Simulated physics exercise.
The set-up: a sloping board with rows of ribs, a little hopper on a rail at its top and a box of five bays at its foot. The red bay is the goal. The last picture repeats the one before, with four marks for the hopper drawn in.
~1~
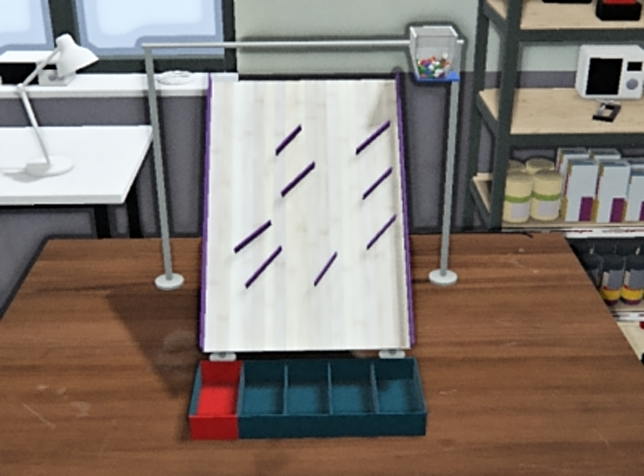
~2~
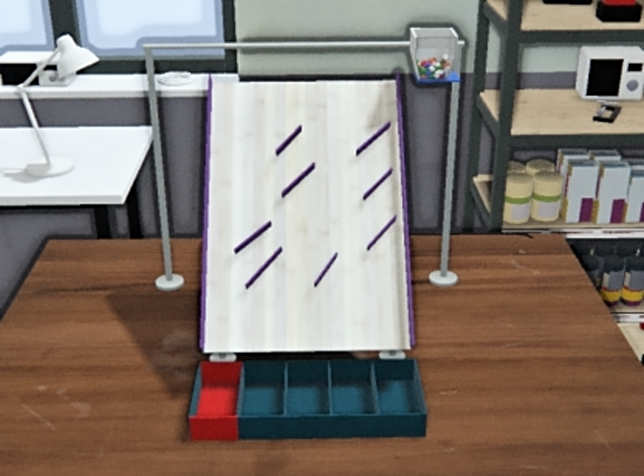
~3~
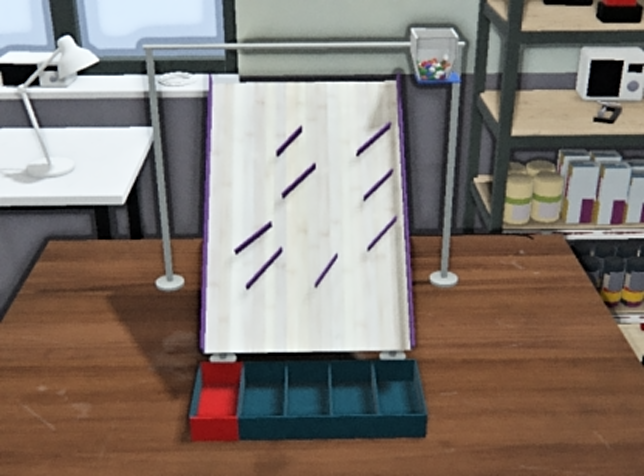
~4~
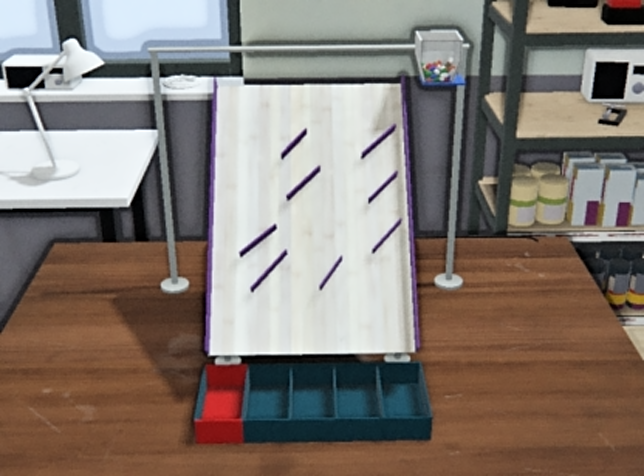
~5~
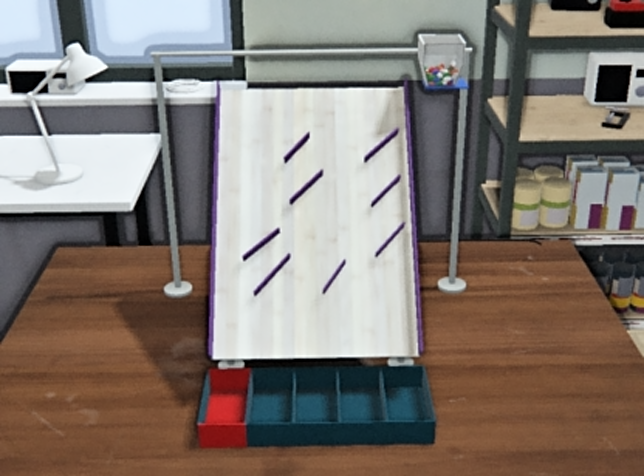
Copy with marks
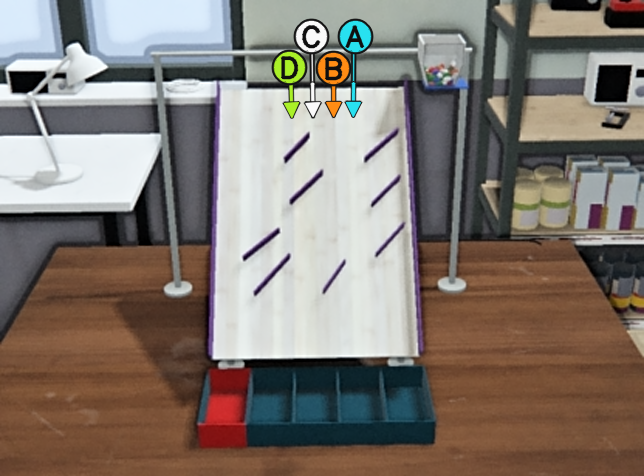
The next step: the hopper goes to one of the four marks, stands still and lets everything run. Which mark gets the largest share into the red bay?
D works best here.
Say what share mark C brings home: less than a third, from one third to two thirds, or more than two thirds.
It is from one third to two thirds.
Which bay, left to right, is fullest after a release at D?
The first.
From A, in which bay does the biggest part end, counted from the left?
The second.
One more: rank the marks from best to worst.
Best to worst: D, C, B, A.
On the marked copy, mark A meets the board at (353, 111); mark B meets the board at (333, 111); mark C meets the board at (312, 111); mark D meets the board at (291, 112).
If A is chosen, a stray few in the red bay, most in other bays, a small part outside the box.
If B is chosen, about a quarter in the red bay, about two thirds in other bays, a stray few held on the board, a small part outside the box.
If C is chosen, about half in the red bay, about a third in other bays, a stray few held on the board, a small part outside the box.
If D is chosen, nearly all in the red bay, a stray few in other bays, a stray few outside the box.
